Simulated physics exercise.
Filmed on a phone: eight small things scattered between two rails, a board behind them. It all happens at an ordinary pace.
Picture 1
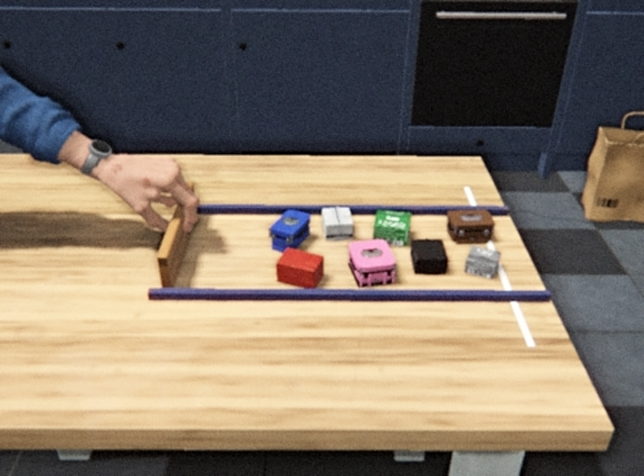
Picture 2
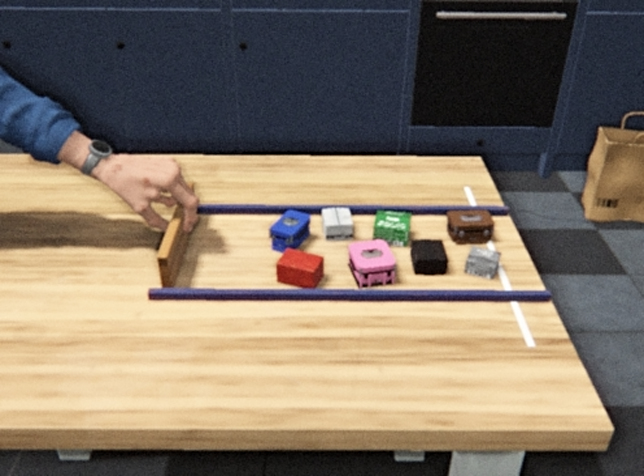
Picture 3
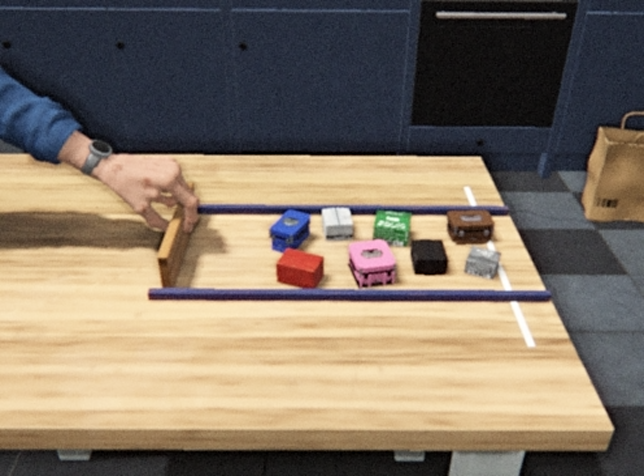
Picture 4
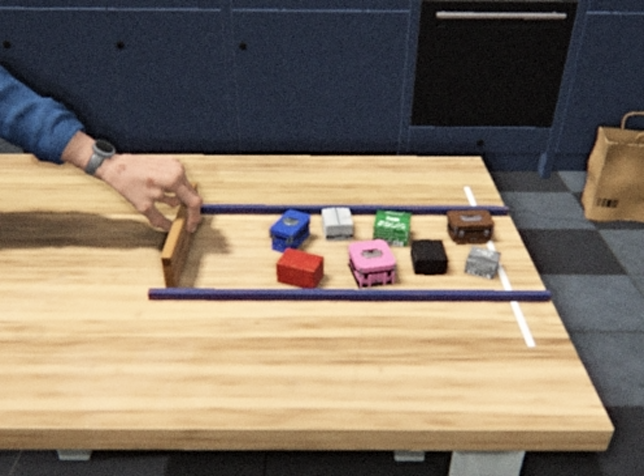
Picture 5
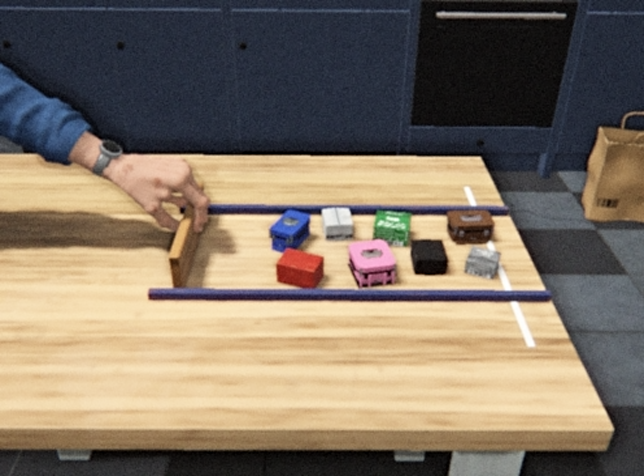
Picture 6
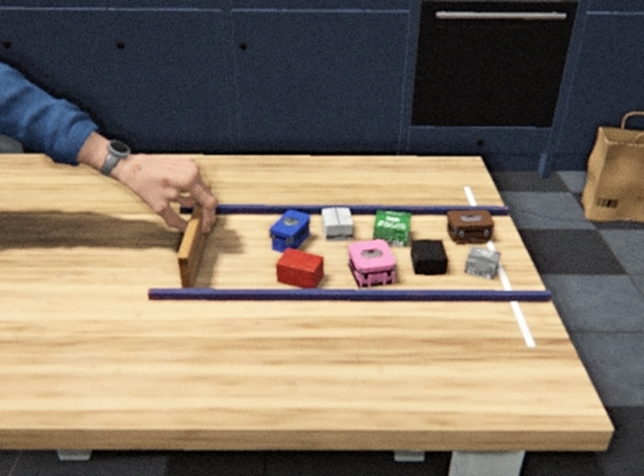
A hand holding still, then sliding a wooden board slightly right between two rails, behind eight small boxes and cases that stay motionless.
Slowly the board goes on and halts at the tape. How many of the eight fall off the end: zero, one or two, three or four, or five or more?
Here the number that fall off is five or more.
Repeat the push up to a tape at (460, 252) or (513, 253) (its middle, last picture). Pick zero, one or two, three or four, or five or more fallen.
Taking them in turn, three to four; more than four.
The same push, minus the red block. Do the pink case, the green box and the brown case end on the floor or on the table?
The pink case holds on, the green box drops off, the brown case tumbles off.
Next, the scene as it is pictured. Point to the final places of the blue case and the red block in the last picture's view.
The blue case at (502, 231), the red block at (524, 267).
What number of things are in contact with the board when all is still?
The number is 2.
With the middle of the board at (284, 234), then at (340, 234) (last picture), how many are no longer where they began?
The counts are 2 and 6.
Soon after, none off yet; grey box at rest near (483, 263); brown case at rest near (469, 227); black box at rest near (429, 257).
In the end, the number that fall off is five or more; gone, white box, pink case, green box, black box, brown case and grey box.
